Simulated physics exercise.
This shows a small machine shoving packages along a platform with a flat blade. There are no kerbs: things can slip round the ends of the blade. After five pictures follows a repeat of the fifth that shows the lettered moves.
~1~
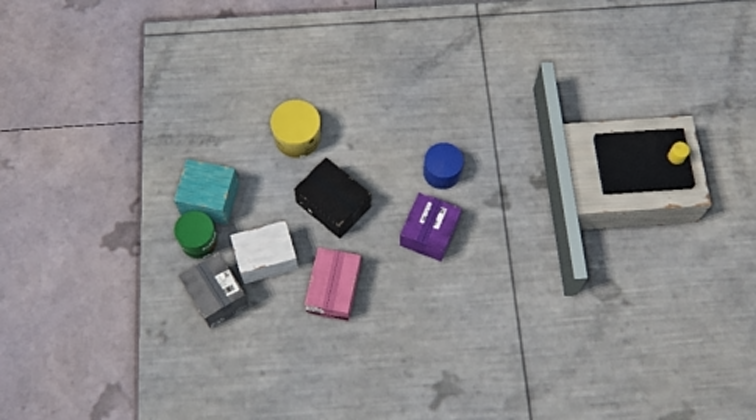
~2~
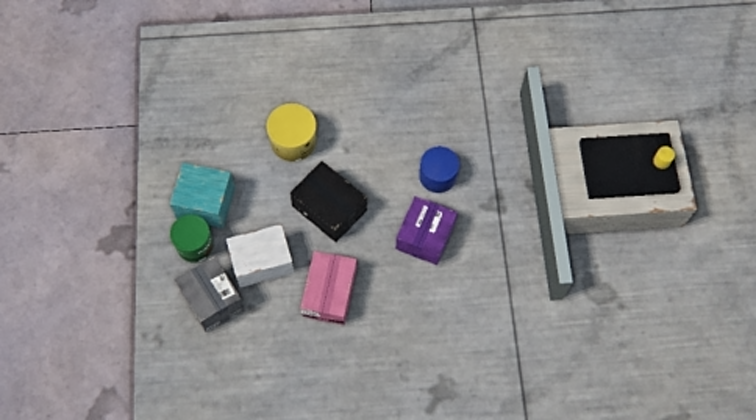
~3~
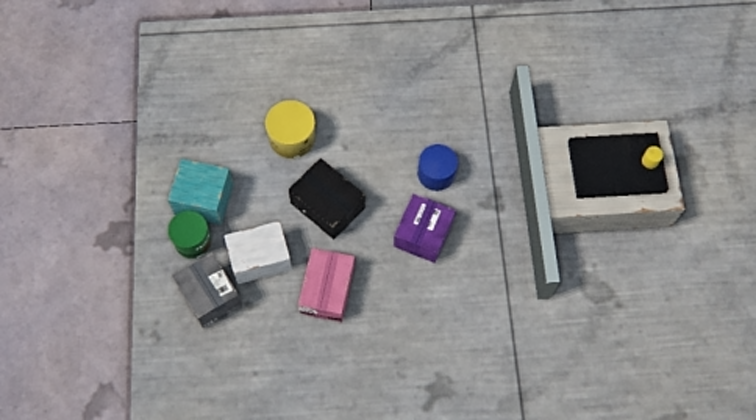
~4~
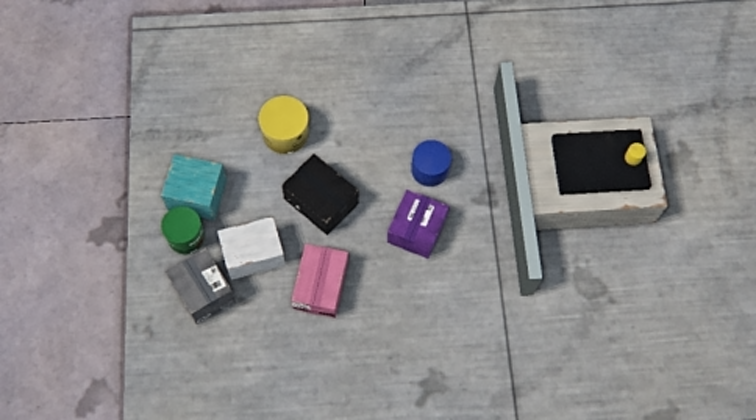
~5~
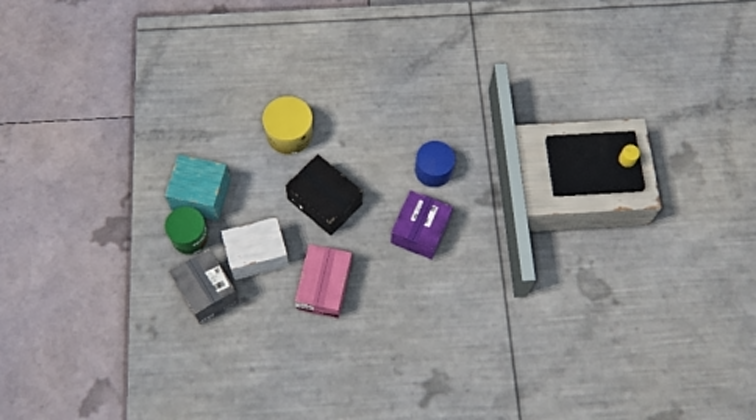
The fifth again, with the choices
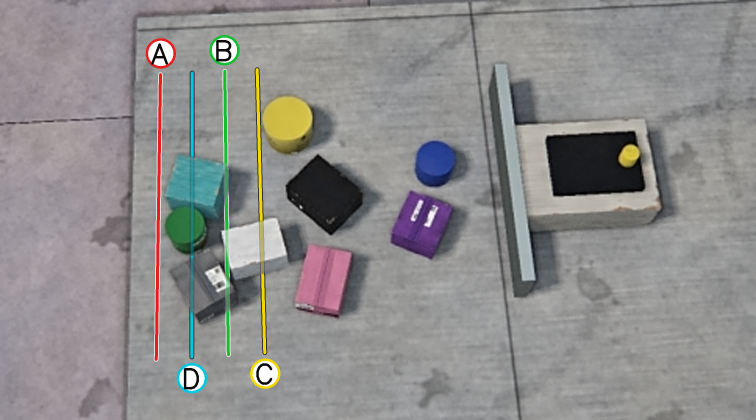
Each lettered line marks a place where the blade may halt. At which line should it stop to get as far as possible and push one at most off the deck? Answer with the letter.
At C, and not beyond.
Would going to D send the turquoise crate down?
Yes.
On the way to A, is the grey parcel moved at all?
Yes.
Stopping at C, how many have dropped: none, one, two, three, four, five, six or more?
By then, none.
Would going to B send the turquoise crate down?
Yes.
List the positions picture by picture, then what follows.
Yellow pail (297, 130); pink parcel (334, 285); purple parcel (431, 227), in the first picture.
Robot (623, 165); grey parcel (210, 295), in the second picture.
Robot (611, 165); blue canister (437, 168), in the third picture.
Robot (594, 161); white crate (252, 248), in the fourth picture.
Robot (588, 163); yellow pail (289, 126); pink parcel (324, 282); purple parcel (422, 225), in the fifth picture.
On the marked copy, A at (159, 209); B at (226, 205); C at (261, 203); D at (192, 207).
Following C. Soon after the start, robot (498, 168); purple parcel (393, 236); blue canister (393, 167).
Later, robot (407, 173); white crate (244, 250); black box (271, 193).
In the end, robot (338, 177); green pail (138, 233); turquoise crate (141, 193); none fallen.
As for the rest, A drops six; B drops two; D drops four.
